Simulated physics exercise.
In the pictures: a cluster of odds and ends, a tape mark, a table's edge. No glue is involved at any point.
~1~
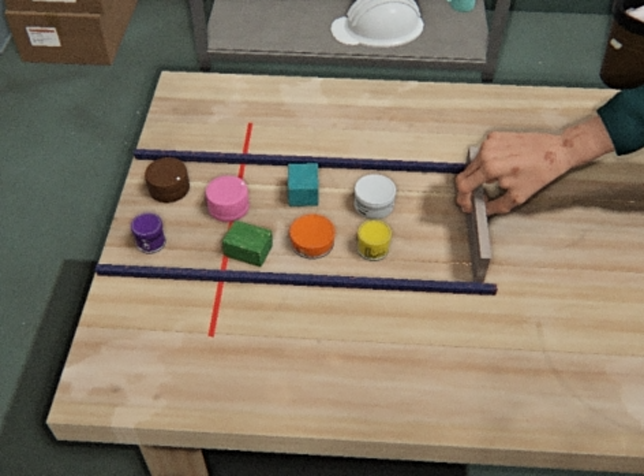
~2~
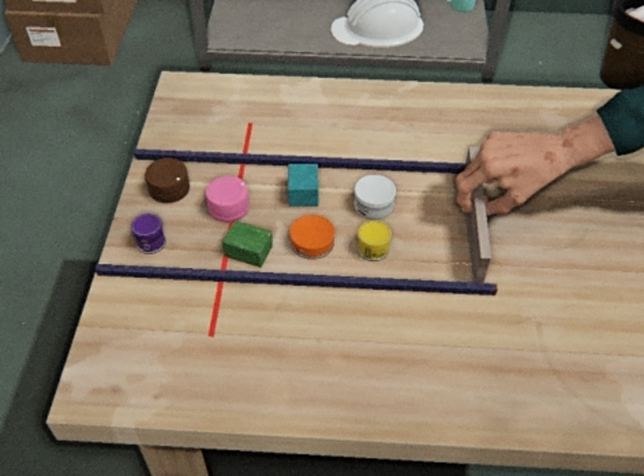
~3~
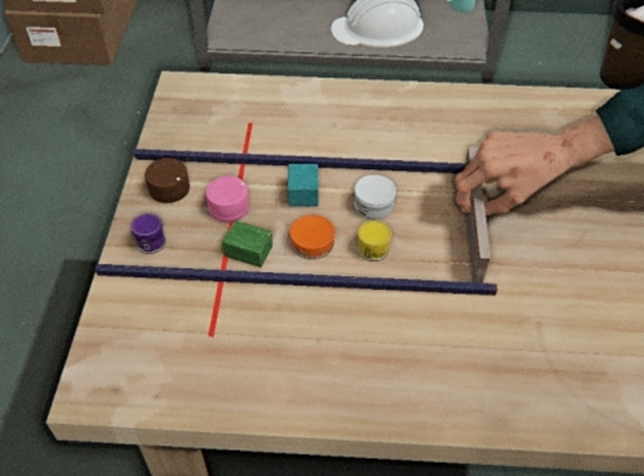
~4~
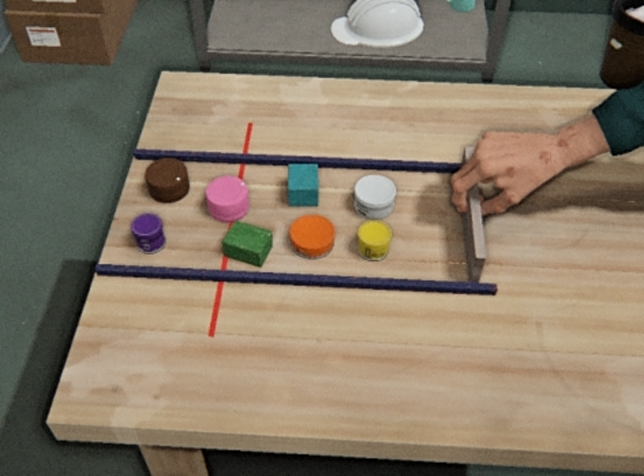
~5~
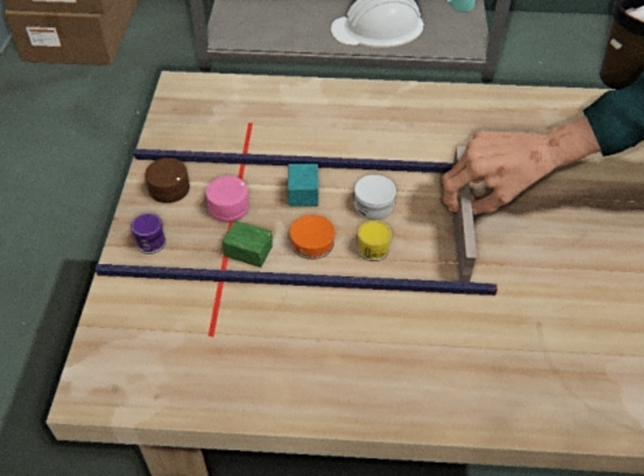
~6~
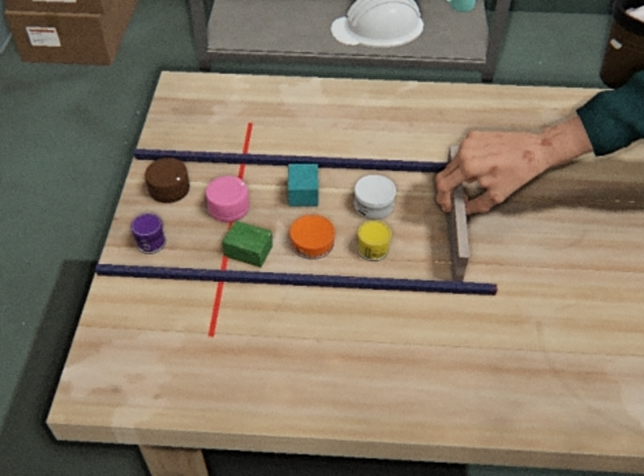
A hand held a flat board upright at the right end of two dark rails, barely moving at first, then slid it slightly left toward the colourful blocks and lids, which stayed still.
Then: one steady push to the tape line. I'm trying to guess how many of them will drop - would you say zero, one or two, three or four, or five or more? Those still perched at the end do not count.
Looks like not a single one goes over the edge.
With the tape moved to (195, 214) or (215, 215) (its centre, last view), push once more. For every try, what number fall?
Floor count: 1; 0.
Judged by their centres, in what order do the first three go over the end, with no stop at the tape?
The brown lid, the purple pot, the pink lid.
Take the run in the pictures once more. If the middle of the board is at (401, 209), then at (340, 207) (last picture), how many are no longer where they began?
The count is 0 at the first point and 5 at the second.
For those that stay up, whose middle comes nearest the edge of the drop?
Answer: The brown lid.
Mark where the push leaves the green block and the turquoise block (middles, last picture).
Roughly (177, 249); the other one roughly (223, 165).
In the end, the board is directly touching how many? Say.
At rest, 3 are in contact.
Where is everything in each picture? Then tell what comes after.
The first frame shows purple pot (149, 233); brown lid (168, 180); pink lid (228, 199); board (476, 213); tape (233, 216).
The second frame shows brown lid (168, 181); white tub (375, 197).
The third frame shows pink lid (228, 199); board (475, 213).
The fourth frame shows purple pot (149, 234); green block (248, 244).
The fifth frame shows brown lid (168, 181); turquoise block (303, 185).
The sixth frame shows purple pot (149, 234); brown lid (168, 181); pink lid (228, 199); board (456, 212); tape (233, 216).
A little later, none off yet; purple pot at rest near (149, 234); brown lid at rest near (168, 181); pink lid at rest near (228, 199).
When it is over, the number that fall off is zero.
